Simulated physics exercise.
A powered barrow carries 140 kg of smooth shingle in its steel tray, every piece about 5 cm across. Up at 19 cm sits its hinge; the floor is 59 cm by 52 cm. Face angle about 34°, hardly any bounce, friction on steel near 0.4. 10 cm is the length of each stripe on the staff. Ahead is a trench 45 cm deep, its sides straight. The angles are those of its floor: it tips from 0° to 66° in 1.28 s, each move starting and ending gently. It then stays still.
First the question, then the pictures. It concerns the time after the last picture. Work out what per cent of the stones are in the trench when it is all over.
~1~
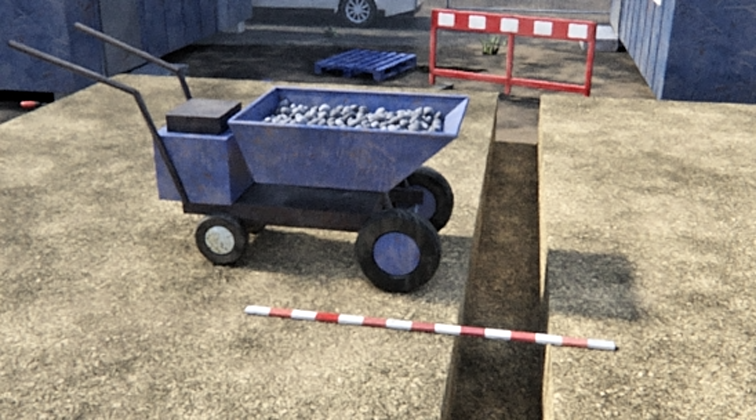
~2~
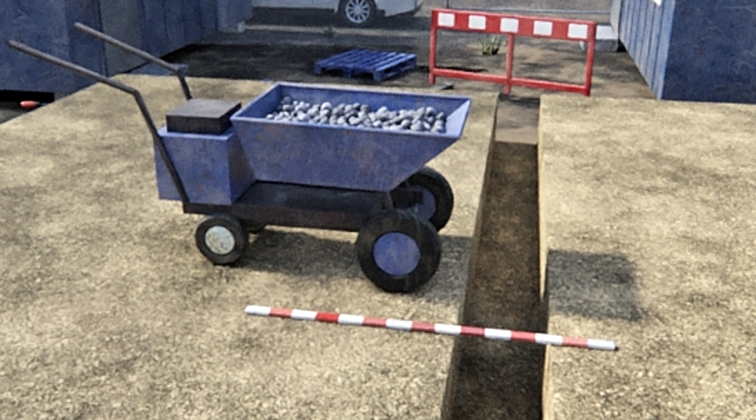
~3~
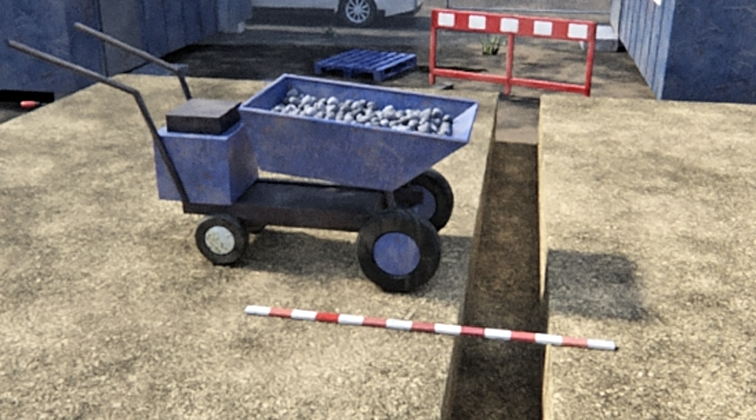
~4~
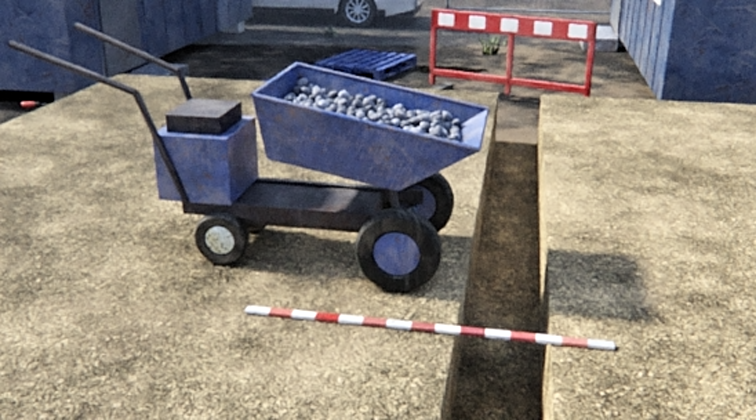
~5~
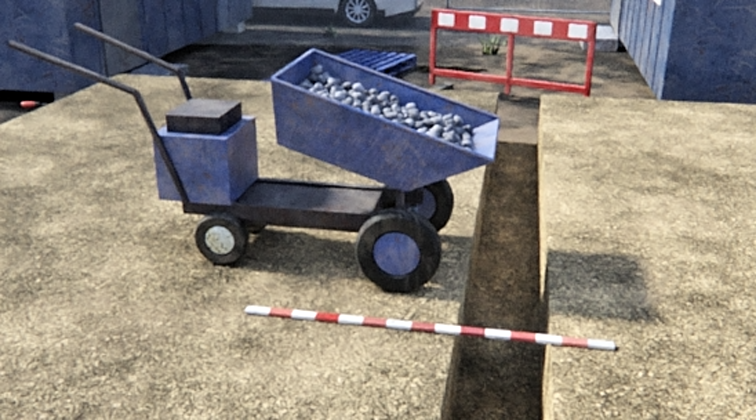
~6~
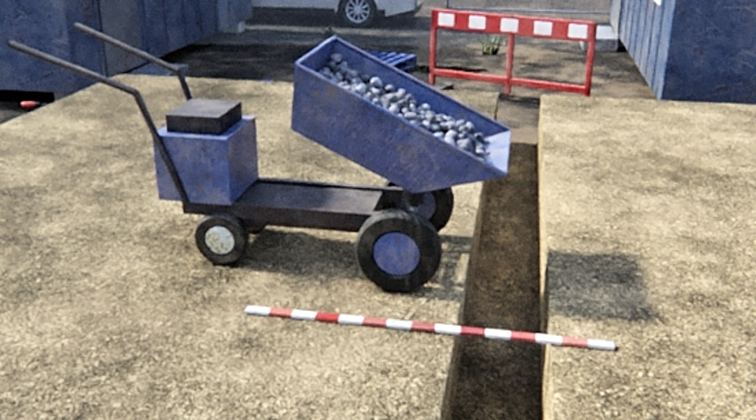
It comes to roughly 16 per cent.
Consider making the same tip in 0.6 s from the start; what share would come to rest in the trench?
In that case some 10 per cent.
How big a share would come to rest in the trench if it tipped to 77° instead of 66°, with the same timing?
In that case near 25 per cent.
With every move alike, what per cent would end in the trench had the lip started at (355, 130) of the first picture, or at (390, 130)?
100 and 85 %.
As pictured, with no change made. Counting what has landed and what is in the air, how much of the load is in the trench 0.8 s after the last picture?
Some 0 per cent of the load by that point.
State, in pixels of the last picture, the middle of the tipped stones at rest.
Their middle ends up near (613, 275).
Then, 0.4 s after the last picture the floor is at 56°, 100 % in the tray; the foremost stones are at (538, 200).
Then, 0.8 s after the last picture the floor is at 66°, 46 % in the tray, 2 % in the trench, 53 % past the trench; the foremost stones are at (666, 284).
Then, 1.2 s after the last picture the floor is at 66°, 11 % in the tray, 6 % in the trench, 83 % past the trench; the foremost stones are past the picture's edge.
Then, 3.1 s after the last picture the floor is at 66°, 0 % in the tray, 16 % in the trench, 84 % past the trench; the foremost stones are past the picture's edge.
